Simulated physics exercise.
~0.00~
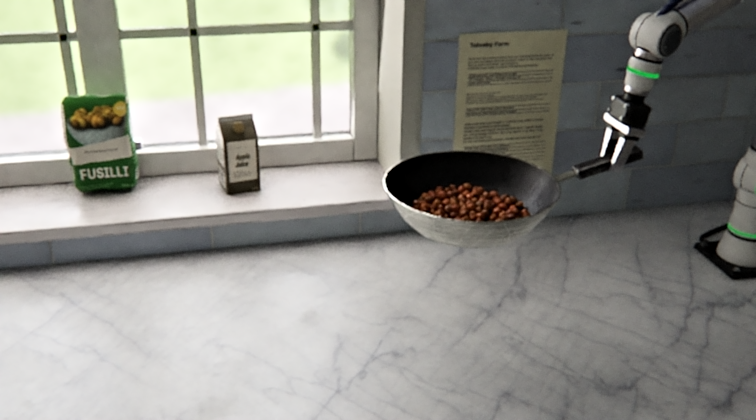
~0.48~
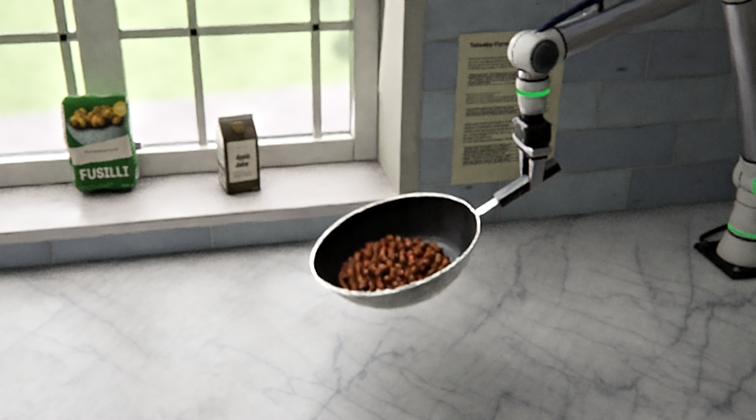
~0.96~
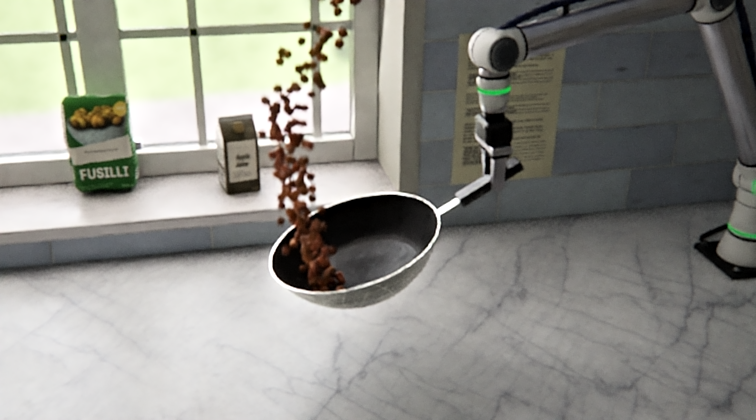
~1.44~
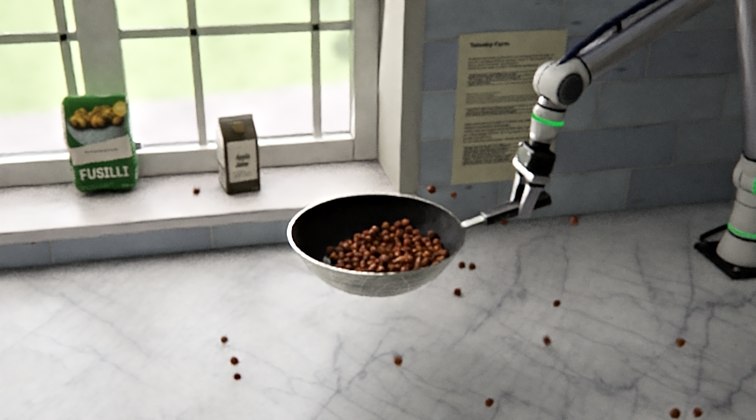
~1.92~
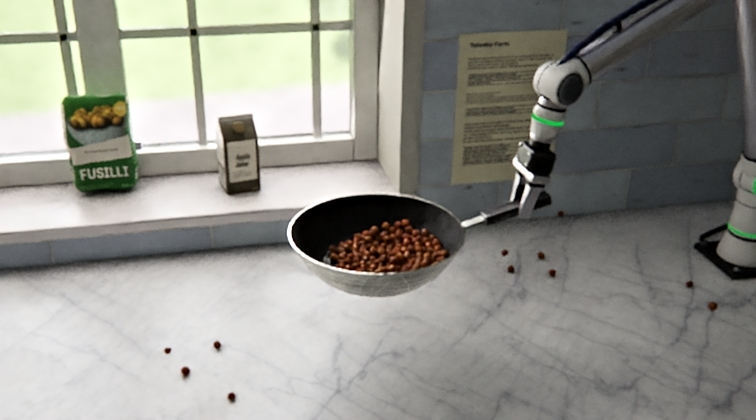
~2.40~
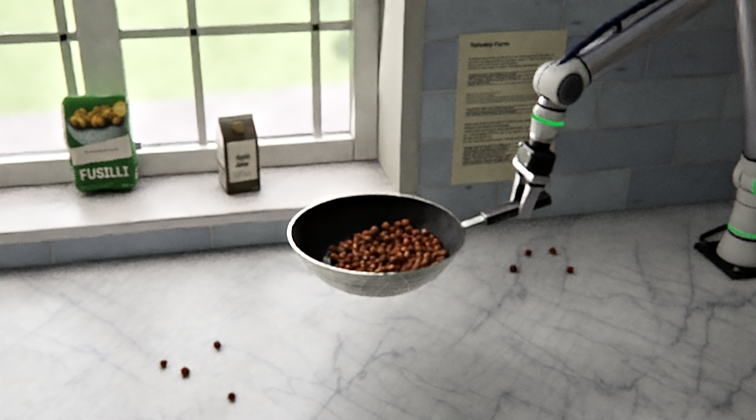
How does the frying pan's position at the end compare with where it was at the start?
At the end the frying pan is held further to the left and lower in view than it was at the start.
